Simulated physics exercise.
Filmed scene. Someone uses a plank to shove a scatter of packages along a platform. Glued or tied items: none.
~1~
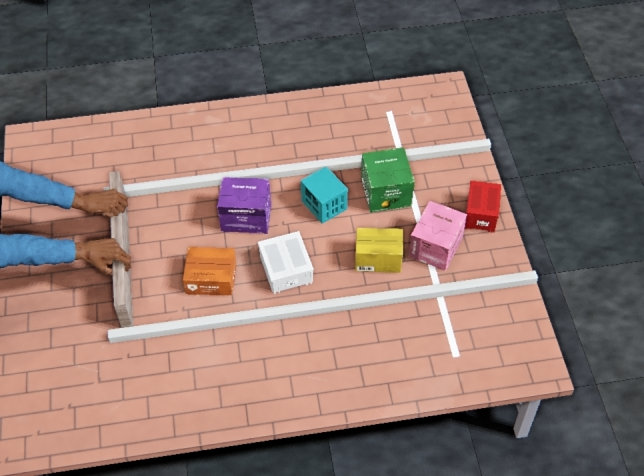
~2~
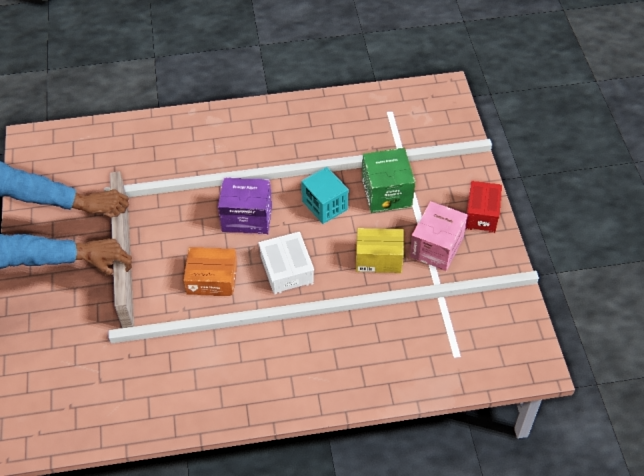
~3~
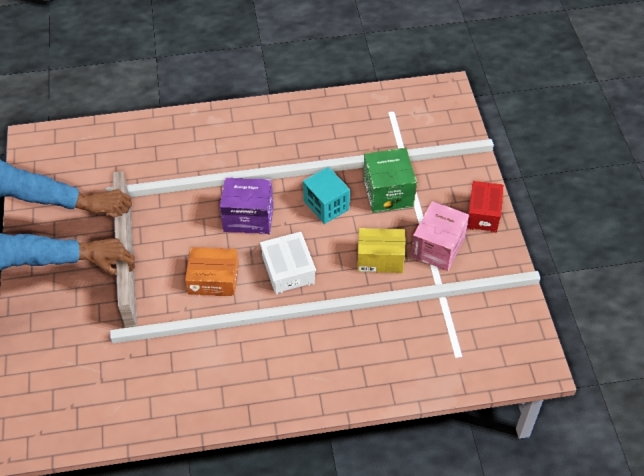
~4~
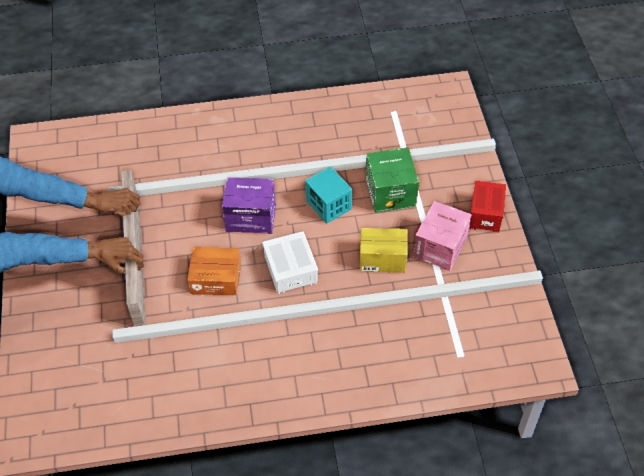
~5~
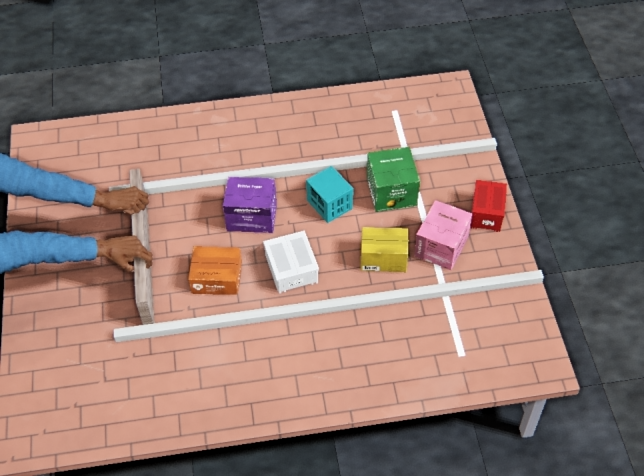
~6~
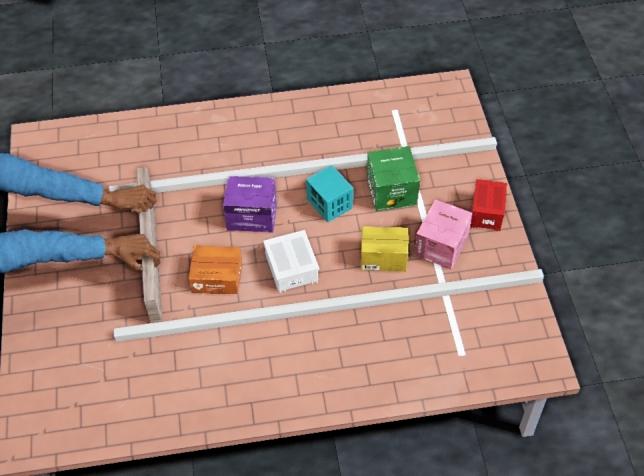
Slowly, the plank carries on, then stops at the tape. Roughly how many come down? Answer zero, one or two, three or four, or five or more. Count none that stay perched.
Three or four.
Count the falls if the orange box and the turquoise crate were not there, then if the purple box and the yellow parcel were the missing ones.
First 2, then 1.
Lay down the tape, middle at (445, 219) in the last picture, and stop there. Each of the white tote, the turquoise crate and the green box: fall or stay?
The white tote keeps its place; the turquoise crate keeps its place; and the green box is gone.
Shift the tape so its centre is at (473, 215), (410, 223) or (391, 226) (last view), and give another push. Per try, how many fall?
The counts would be 6, 2 and 1.
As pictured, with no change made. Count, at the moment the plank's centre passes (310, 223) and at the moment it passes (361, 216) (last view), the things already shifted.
8 and 8.
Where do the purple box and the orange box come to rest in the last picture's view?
Final positions: Near (440, 175); near (455, 234).
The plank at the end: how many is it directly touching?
In total, 2.
Soon after, none off yet; red tote at rest near (489, 205); pink box at rest near (443, 234); green box at rest near (393, 178).
Then, none off yet; red tote moved a little near (494, 199); pink box moved about its own width near (499, 233); green box moved about its own width near (426, 174).
By the end, the number that fall off is three or four; fallen, yellow parcel, green box, pink box and red tote.
